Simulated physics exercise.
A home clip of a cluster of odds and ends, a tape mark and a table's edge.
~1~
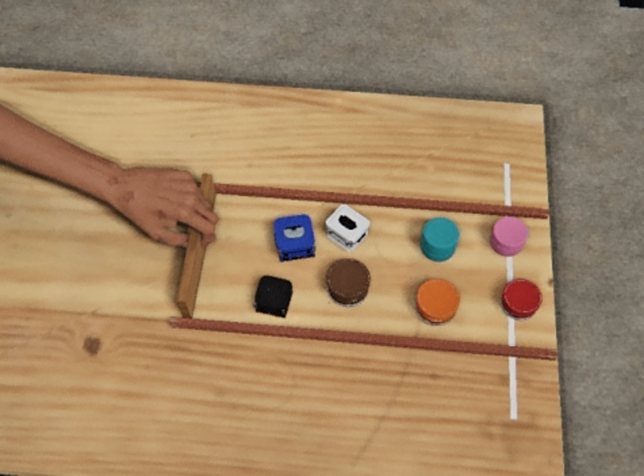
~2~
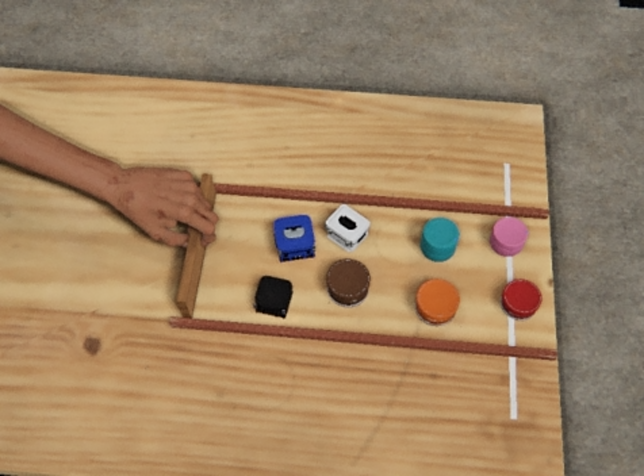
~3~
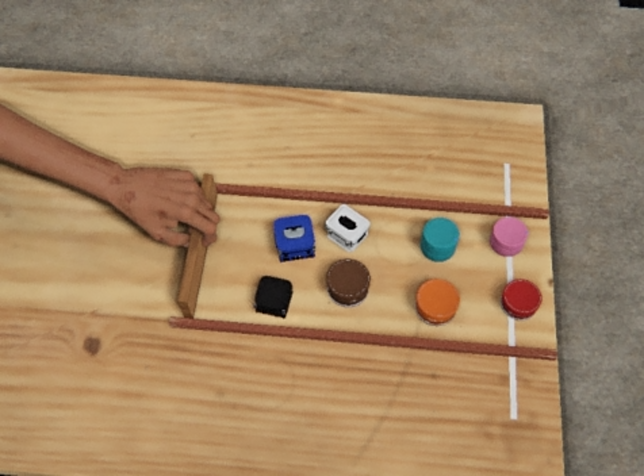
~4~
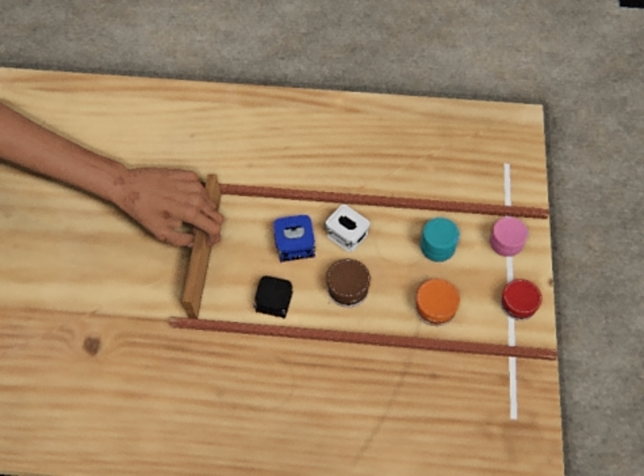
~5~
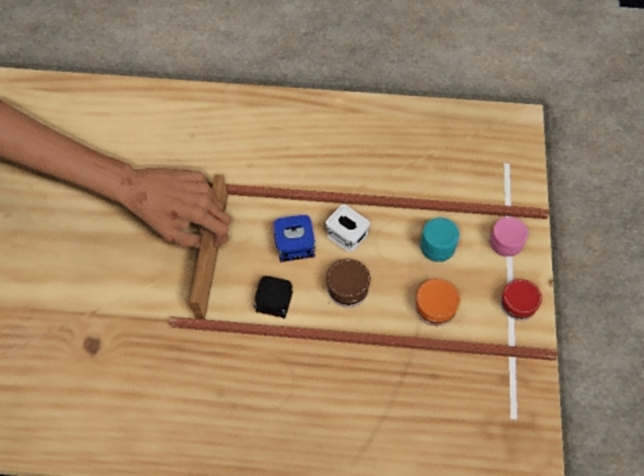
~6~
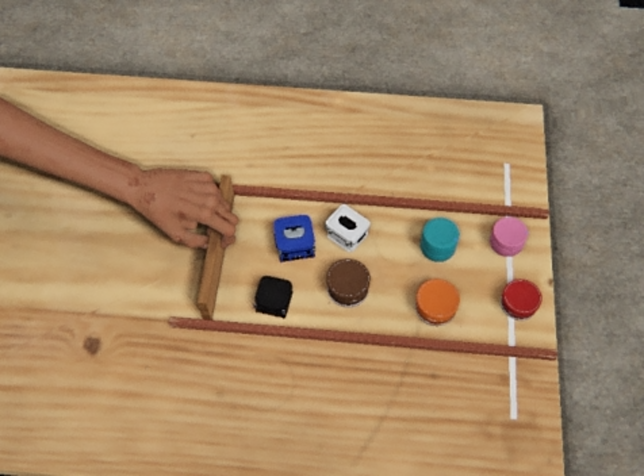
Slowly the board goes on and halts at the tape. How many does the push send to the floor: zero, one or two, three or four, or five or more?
As it turns out, the number that fall off is five or more.
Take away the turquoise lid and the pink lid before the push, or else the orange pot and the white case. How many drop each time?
It would be 3 and 4.
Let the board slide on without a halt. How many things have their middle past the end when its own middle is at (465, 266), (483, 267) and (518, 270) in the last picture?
Place by place, 2, 3 and 5.
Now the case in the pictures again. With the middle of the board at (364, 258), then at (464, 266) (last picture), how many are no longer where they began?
First 6, then 8.
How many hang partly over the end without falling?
That would be 1.
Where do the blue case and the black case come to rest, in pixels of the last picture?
The blue case stops around (530, 251); the black case around (529, 322).
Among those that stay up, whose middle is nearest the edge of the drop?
Foremost is the brown tin.
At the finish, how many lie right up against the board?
That makes 2.
Early on, none off yet; red pot at rest near (521, 300); pink lid at rest near (508, 237); turquoise lid at rest near (440, 240).
Finally, the number that fall off is five or more; lost, white case, orange pot, turquoise lid, pink lid and red pot.
